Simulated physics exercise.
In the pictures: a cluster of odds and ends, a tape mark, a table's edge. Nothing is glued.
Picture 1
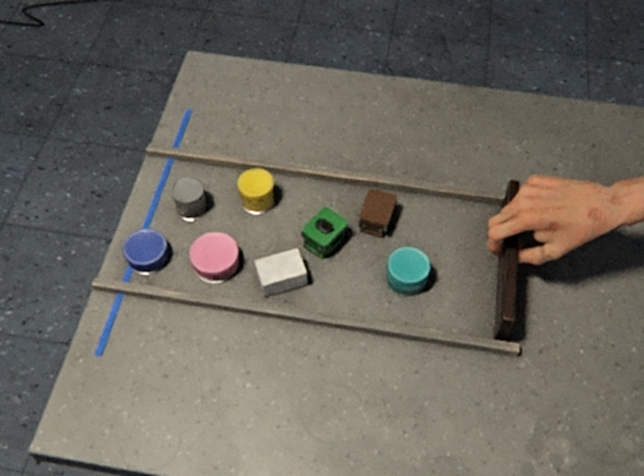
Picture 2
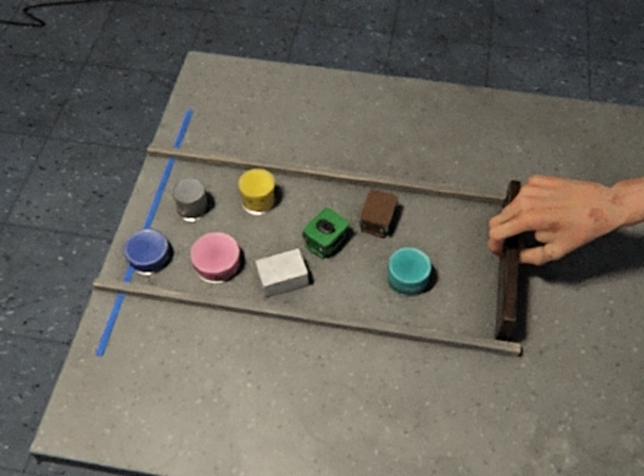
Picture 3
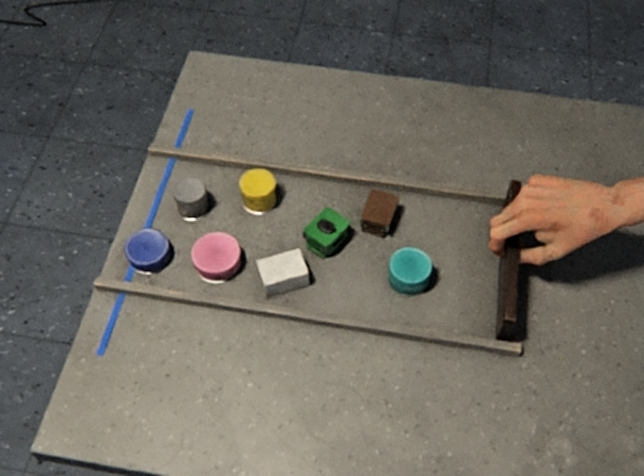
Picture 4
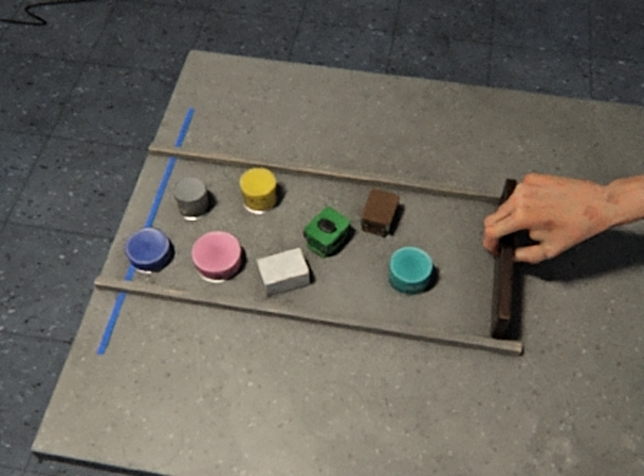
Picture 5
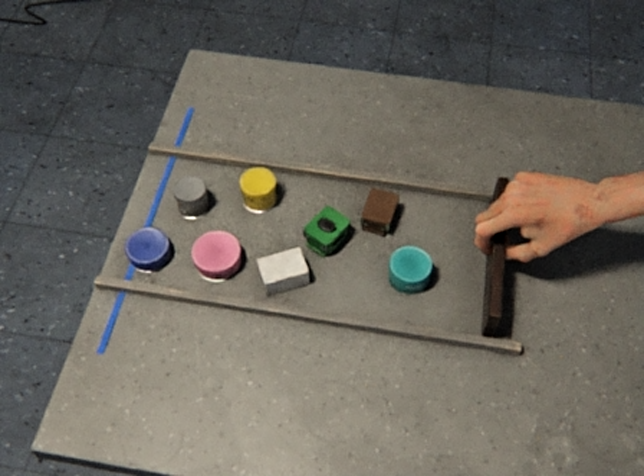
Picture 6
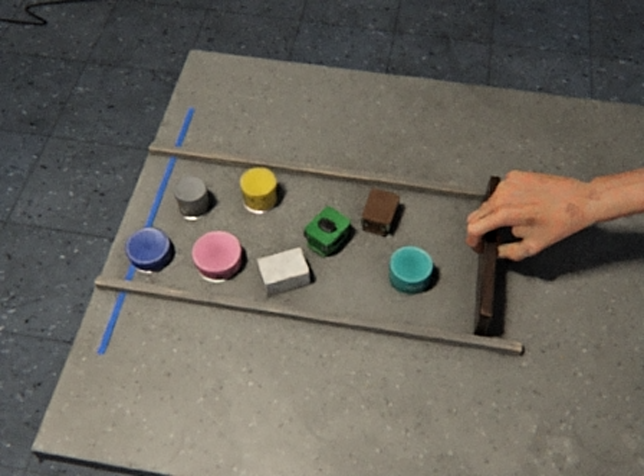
A hand holding a dark board between two rails, then sliding it slightly left towards scattered pots and blocks, which stay still.
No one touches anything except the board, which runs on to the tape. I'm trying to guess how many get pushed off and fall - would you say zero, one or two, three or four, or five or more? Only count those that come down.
Looks like at least five go over the edge.
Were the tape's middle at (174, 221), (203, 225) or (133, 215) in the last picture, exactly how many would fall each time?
Those tries give 2, 1 and 8.
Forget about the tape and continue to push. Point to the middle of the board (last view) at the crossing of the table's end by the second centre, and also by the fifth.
At (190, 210) for the second, at (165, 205) for the fifth.
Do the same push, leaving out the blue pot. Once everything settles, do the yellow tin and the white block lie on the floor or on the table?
Looking at the two, the yellow tin ends up below and the white block stays up top.
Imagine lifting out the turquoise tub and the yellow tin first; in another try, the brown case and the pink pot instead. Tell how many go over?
That makes 3 fallen, then 2 fallen in the other try.
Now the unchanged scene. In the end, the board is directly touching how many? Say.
It ends up touching 3.
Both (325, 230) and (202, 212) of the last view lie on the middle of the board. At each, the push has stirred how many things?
First 4 and then 8.
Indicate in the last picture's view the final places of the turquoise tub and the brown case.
The turquoise tub at (125, 222), the brown case at (150, 176).
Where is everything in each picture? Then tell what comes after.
The first picture shows blue pot (146, 252); grey pot (190, 199); pink pot (215, 258); board (507, 258); tape (149, 219).
The second picture shows grey pot (191, 199); board (508, 258).
The third picture shows pink pot (217, 258); yellow tin (259, 192).
The fourth picture shows blue pot (149, 251); turquoise tub (410, 271).
The fifth picture shows grey pot (192, 198); white block (283, 271).
The sixth picture shows blue pot (149, 250); grey pot (192, 198); pink pot (218, 257); board (487, 254); tape (151, 218).
Soon after, none off yet; blue pot at rest near (149, 250); grey pot at rest near (192, 198); pink pot at rest near (218, 257).
Then, none off yet; blue pot at rest near (149, 250); grey pot moving near (183, 196); pink pot moved a little near (195, 253).
By the end, the number that fall off is five or more; fallen, green case, yellow tin, pink pot, grey pot and blue pot.
